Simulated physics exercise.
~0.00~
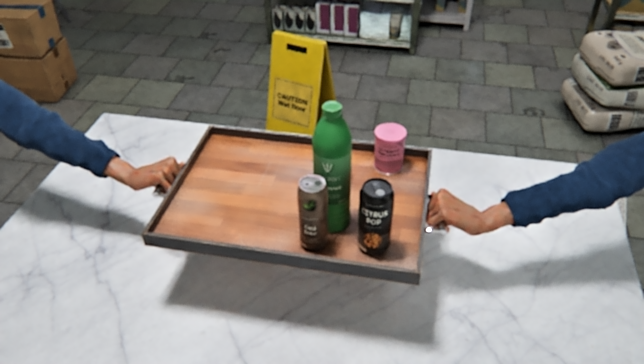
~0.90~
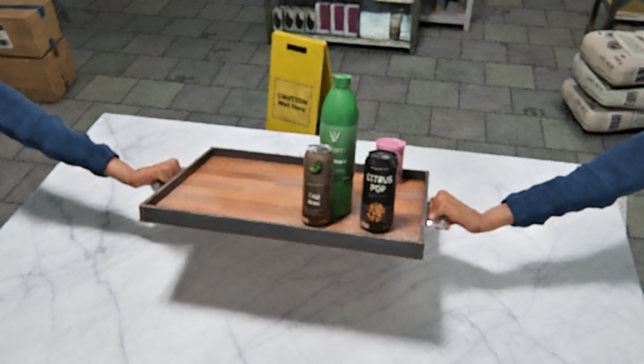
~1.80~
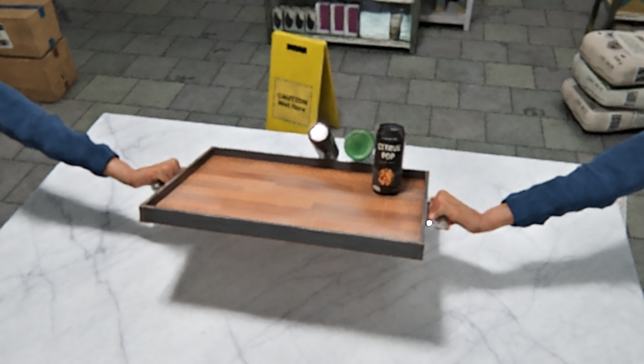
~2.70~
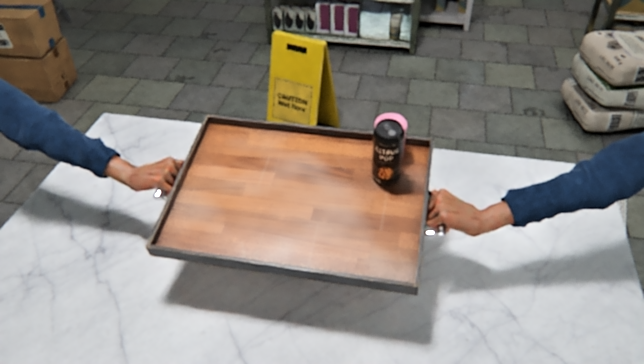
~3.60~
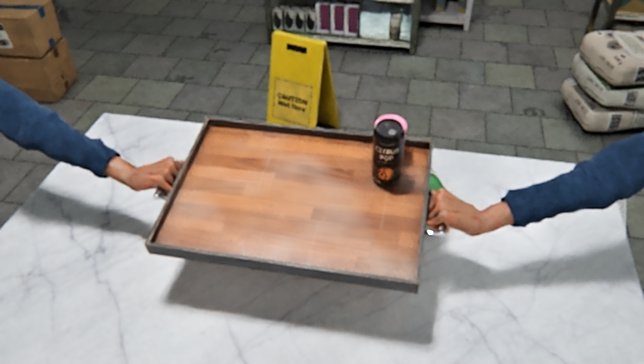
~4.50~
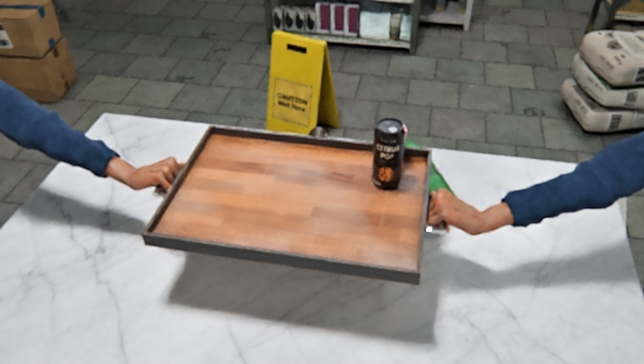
Shop with marble table, two hands tilting a wooden tray away then back to level, bottle and brown can toppling off, black can standing.
